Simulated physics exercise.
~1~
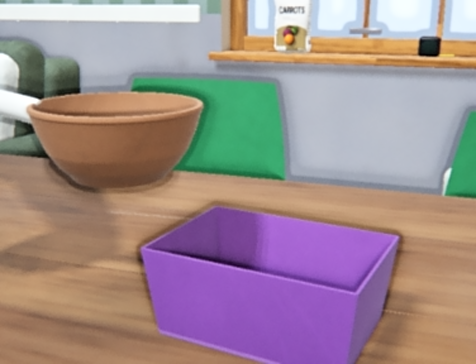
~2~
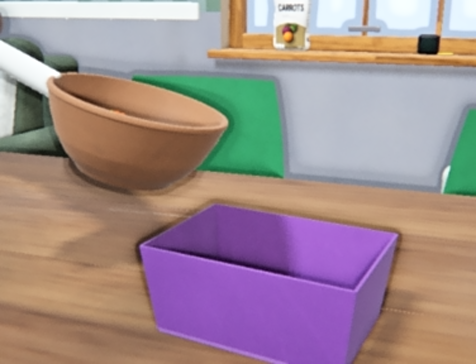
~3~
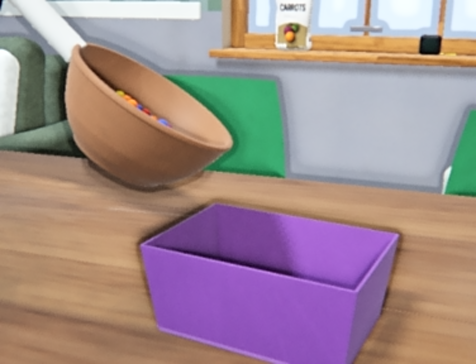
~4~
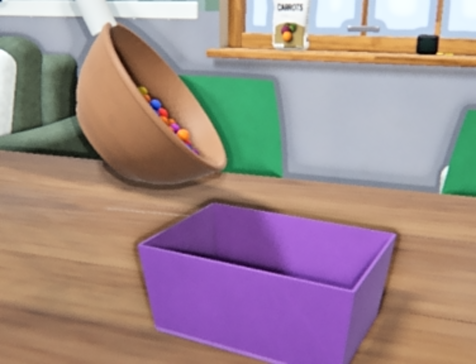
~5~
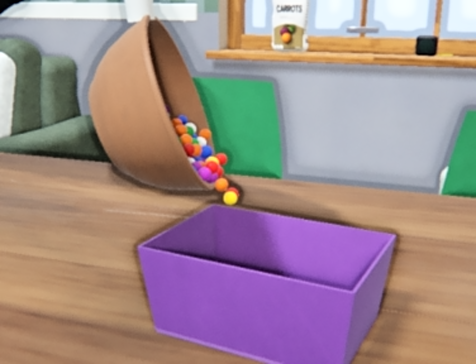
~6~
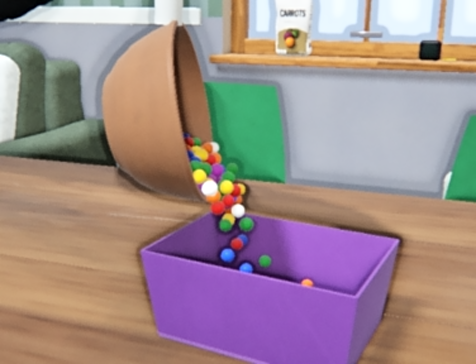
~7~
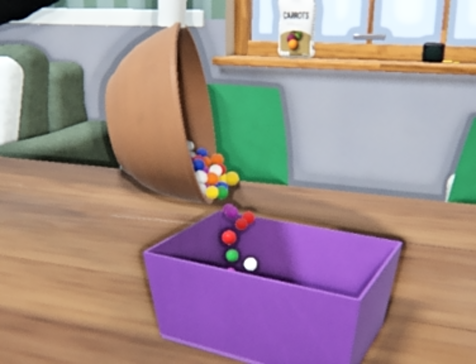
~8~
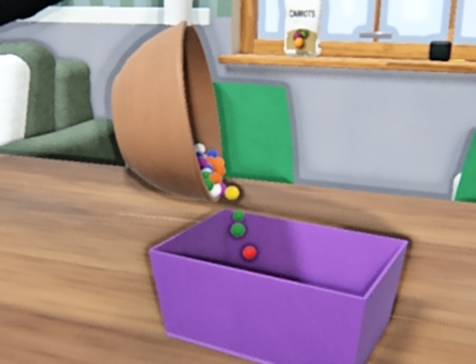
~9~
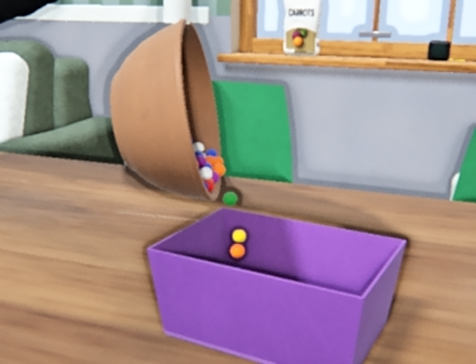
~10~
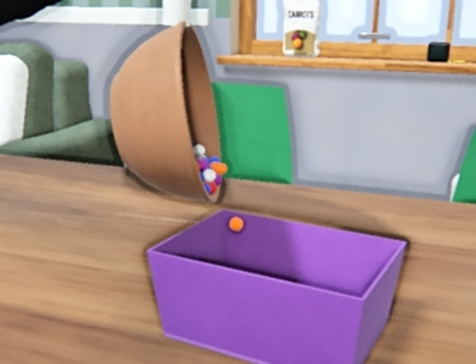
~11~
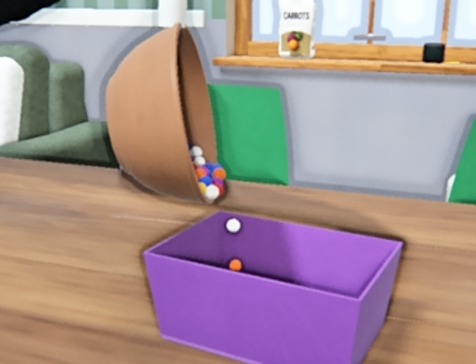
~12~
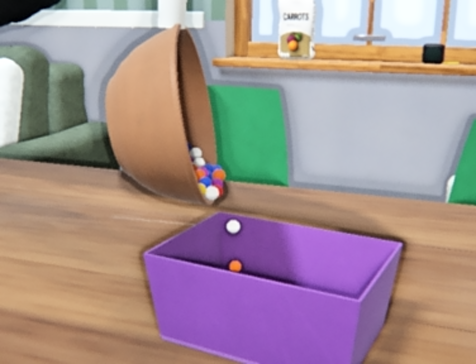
A brown bowl with a white handle-like bar at its rim hangs over the left of a wooden table, seen from slightly above, with an open purple bin standing in front. Behind are green chairs, a grey-green armchair and a window with a carrot packet on its sill. The bowl tilts to the right, revealing small multicoloured balls inside, until it lies on its side. The balls spill over the lip and drop into the bin, first in a cluster, then in a thinning trickle. Finally the bowl rests tipped, some balls still heaped at its lip.
